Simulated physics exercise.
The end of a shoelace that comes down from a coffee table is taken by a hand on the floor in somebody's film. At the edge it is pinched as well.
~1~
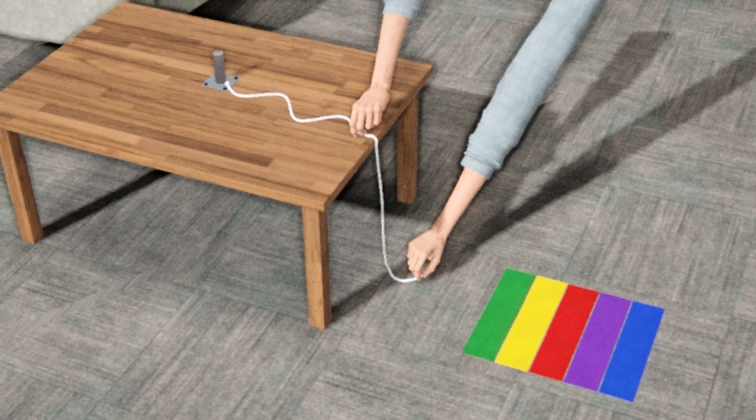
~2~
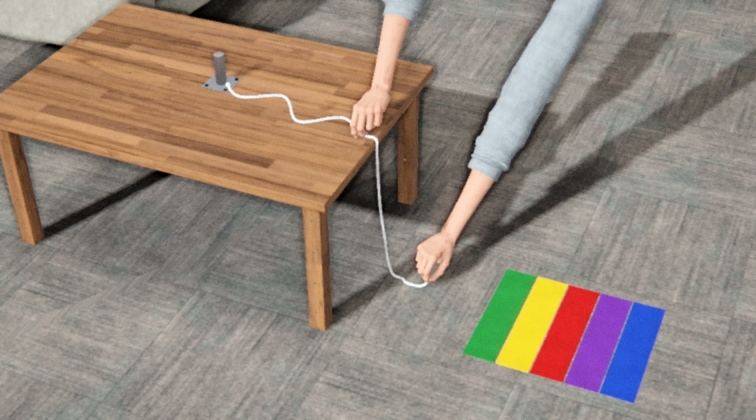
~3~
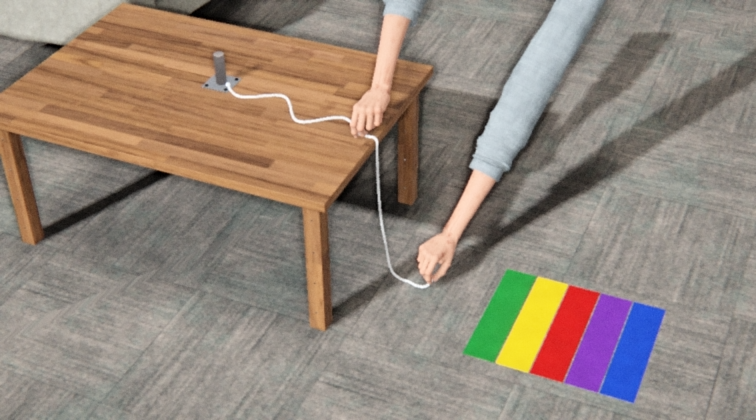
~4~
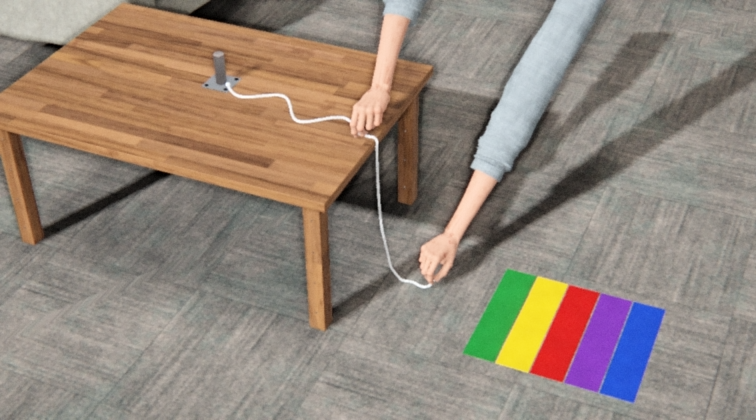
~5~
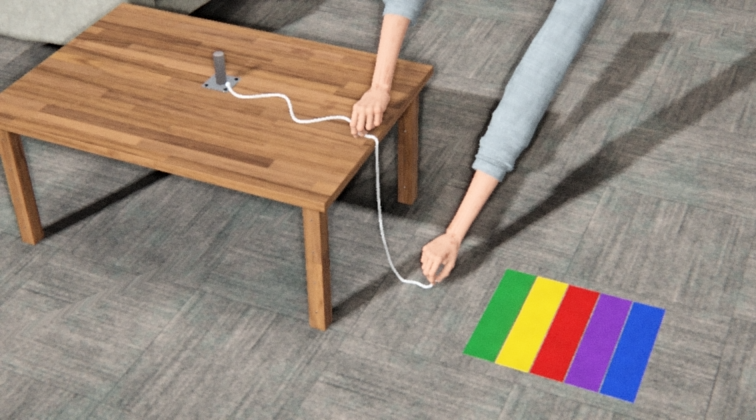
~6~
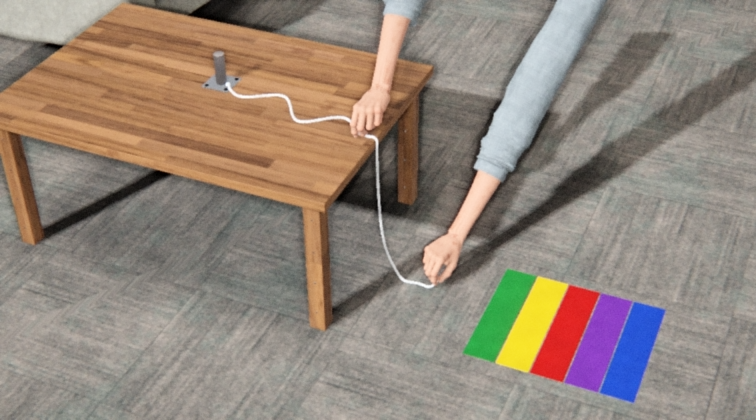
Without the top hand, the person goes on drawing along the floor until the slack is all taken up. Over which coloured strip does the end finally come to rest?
Over the red strip.
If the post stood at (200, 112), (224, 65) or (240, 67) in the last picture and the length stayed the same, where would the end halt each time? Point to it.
Around (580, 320), (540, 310) and (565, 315).
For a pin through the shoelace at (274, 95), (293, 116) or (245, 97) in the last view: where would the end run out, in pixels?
The pixel places are (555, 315), (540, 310) and (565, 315), one per try.
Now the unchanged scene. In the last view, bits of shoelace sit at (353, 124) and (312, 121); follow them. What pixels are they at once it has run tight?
(382, 140) and (341, 122).
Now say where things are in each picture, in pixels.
In the first picture, end (421, 276); green (486, 340); yellow (519, 350); red (553, 359); purple (587, 369); blue (622, 379).
In the second picture, end (430, 280); shoelace through (243, 97) (291, 109) (342, 118) (377, 153) (381, 210) (389, 264).
In the third picture, end (432, 280).
In the fourth picture, end (434, 280); shoelace through (243, 97) (291, 109) (342, 118) (377, 153) (380, 210) (390, 264).
In the fifth picture, end (436, 281).
In the sixth picture, end (438, 281); shoelace through (243, 97) (291, 109) (342, 118) (377, 153) (380, 210) (393, 265).
Soon after, end near (514, 302); over green.
After that, end near (549, 311); over yellow.
At the stop, end near (570, 317); over red. It gets as far as the red strip.
